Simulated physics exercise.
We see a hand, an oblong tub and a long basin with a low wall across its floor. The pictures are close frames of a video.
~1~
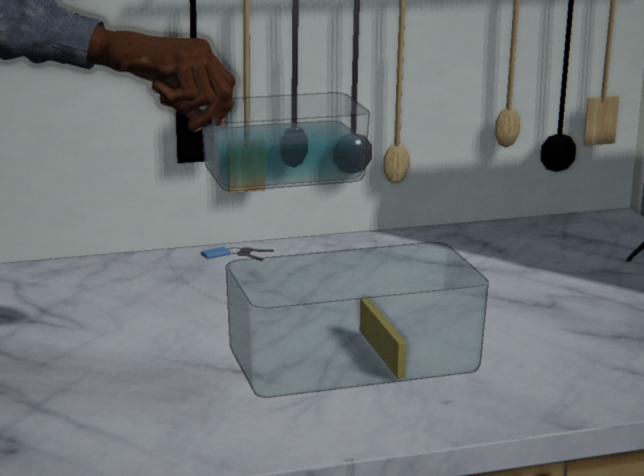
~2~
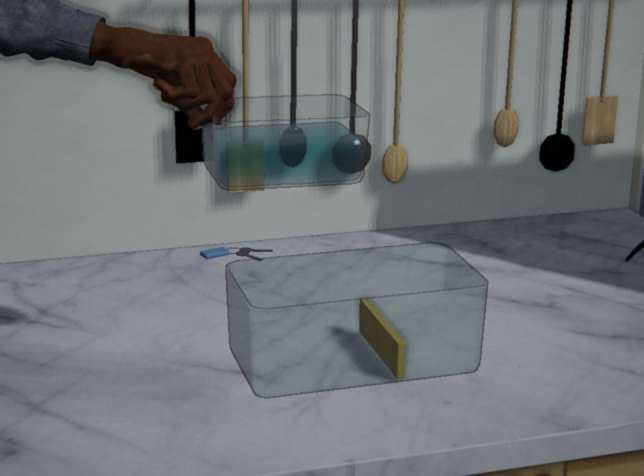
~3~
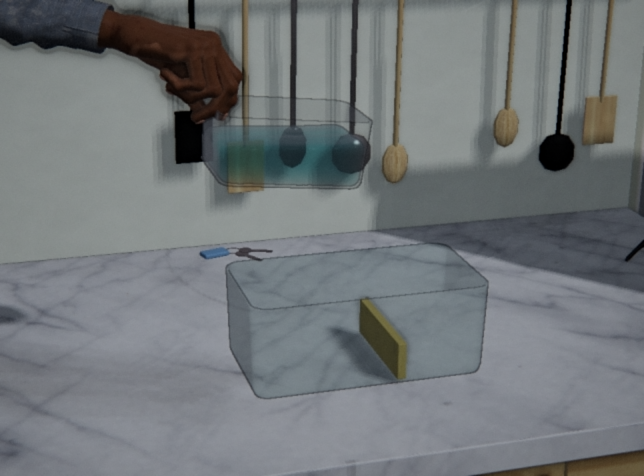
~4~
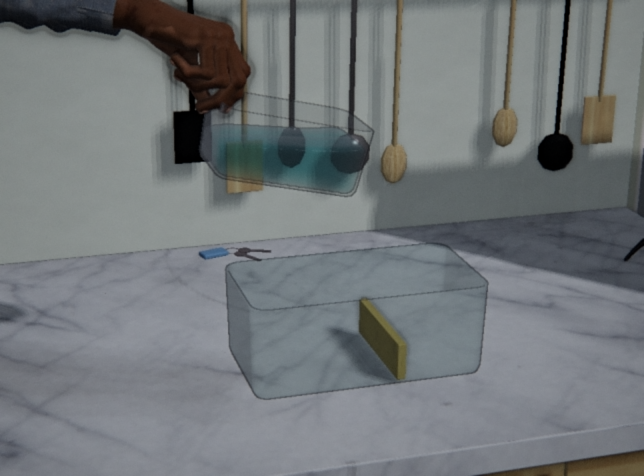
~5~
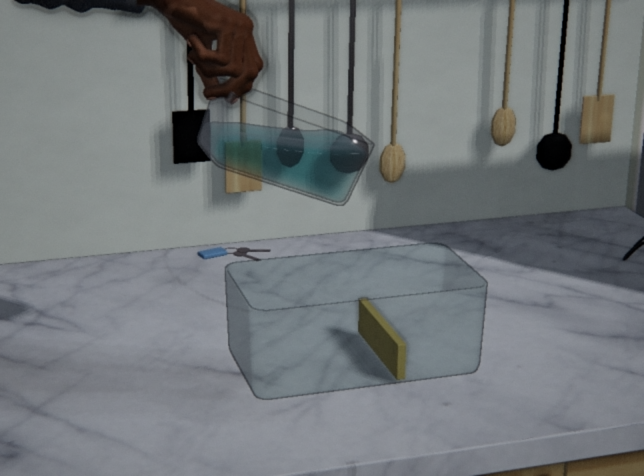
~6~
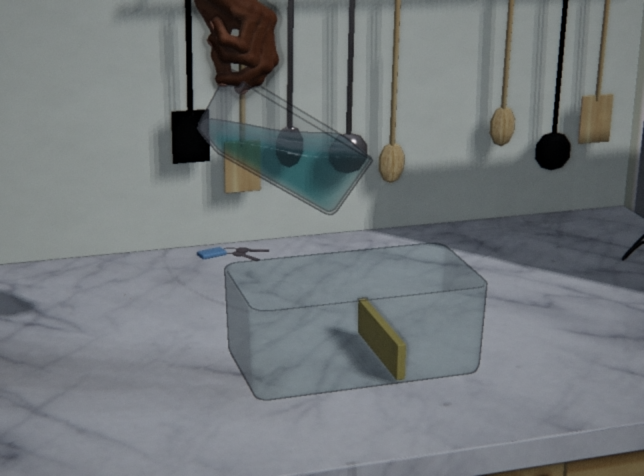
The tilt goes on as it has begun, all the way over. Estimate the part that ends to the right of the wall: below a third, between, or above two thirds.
It comes to from a third to two thirds.
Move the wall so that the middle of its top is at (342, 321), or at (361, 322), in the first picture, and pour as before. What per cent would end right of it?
In turn 80 and 65 in a hundred.
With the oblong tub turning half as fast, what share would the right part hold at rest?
It comes to 60 per cent or so.
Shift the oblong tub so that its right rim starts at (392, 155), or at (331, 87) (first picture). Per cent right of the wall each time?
About 60 and 30 per cent.
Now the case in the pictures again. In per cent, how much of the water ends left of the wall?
Roughly 45 in a hundred.
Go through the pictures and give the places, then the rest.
In the first picture, tilt 0°; pouring edge (357, 104); surface from (211, 139) to (352, 130); the long basin's rim runs from (238, 286) to (467, 264); the wall's top is at (383, 321).
In the second picture, tilt 1°; pouring edge (358, 107); surface from (210, 139) to (352, 131).
In the third picture, tilt 6°; pouring edge (360, 113); surface from (211, 137) to (353, 133).
In the fourth picture, tilt 13°; pouring edge (361, 123); surface from (211, 136) to (354, 136).
In the fifth picture, tilt 22°; pouring edge (362, 136); surface from (210, 132) to (356, 140).
In the sixth picture, tilt 33°; pouring edge (360, 151); surface from (208, 129) to (359, 143).
A moment on, the oblong tub is tipped on its side and 21 per cent is still to pour, 0 is left of the wall and 22 right of it.
Next, the oblong tub is tipped right over and 5 per cent is still to pour, 29 is left of the wall and 47 right of it.
Then the oblong tub is tipped right over and 1 per cent is still to pour, 41 is left of the wall and 46 right of it.
Later the oblong tub is tipped right over and 0 per cent is still to pour, 45 is left of the wall and 48 right of it.
In the end 46 per cent lies left of the wall, 47 right of it and 7 outside.
